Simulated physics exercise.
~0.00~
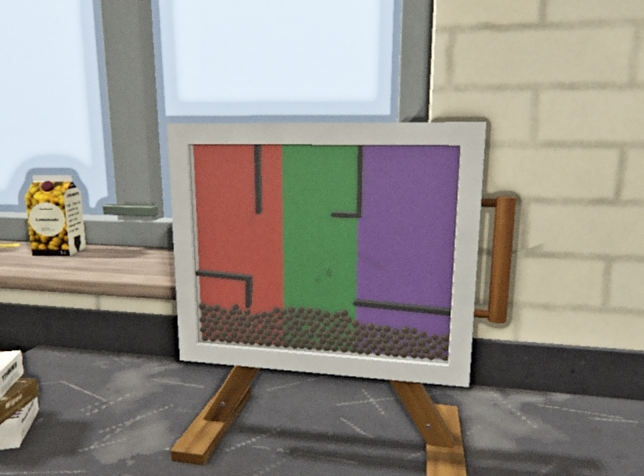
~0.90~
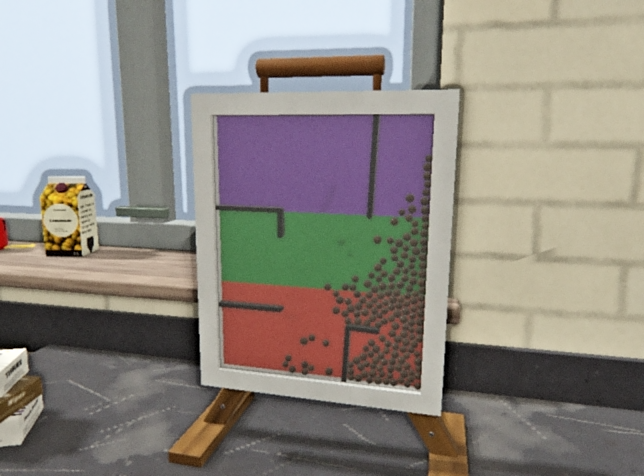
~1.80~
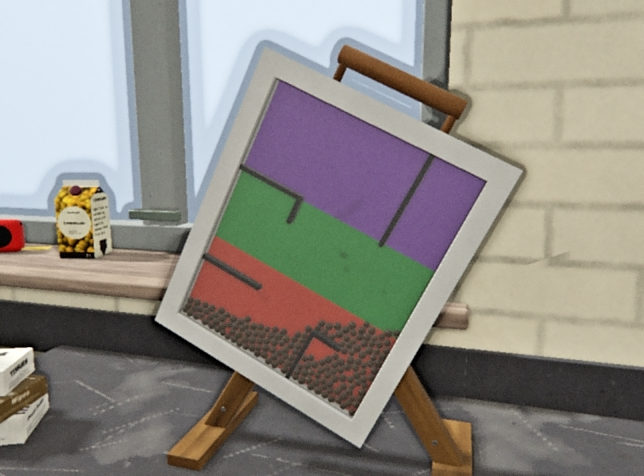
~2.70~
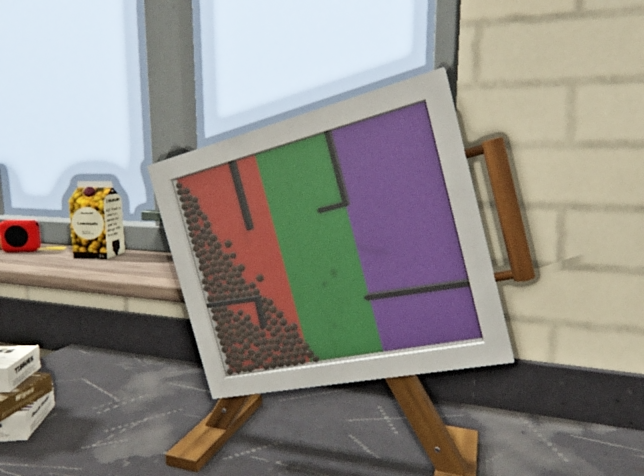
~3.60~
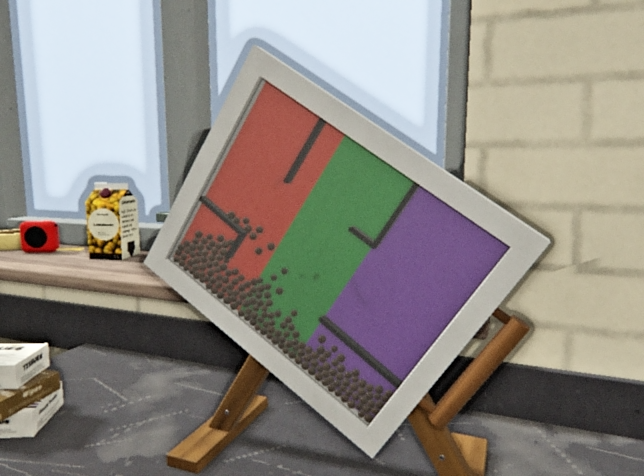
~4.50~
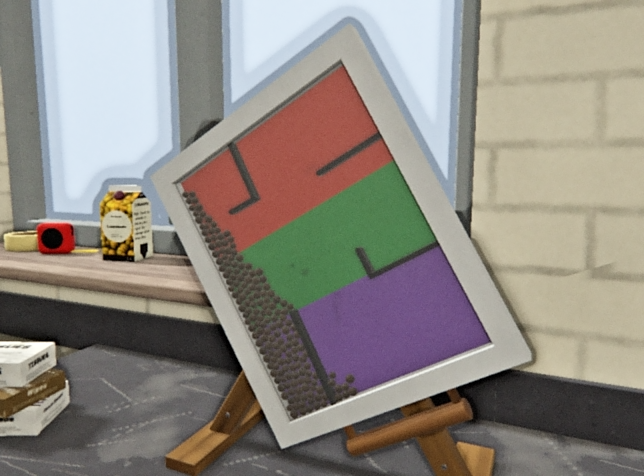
On a dark countertop before a window and pale brick wall, a white-framed panel with red, green and purple strips turns anticlockwise, then swings back clockwise past level, its small dark pellets sliding into the red side and finally spreading along the lower left across all three colours.
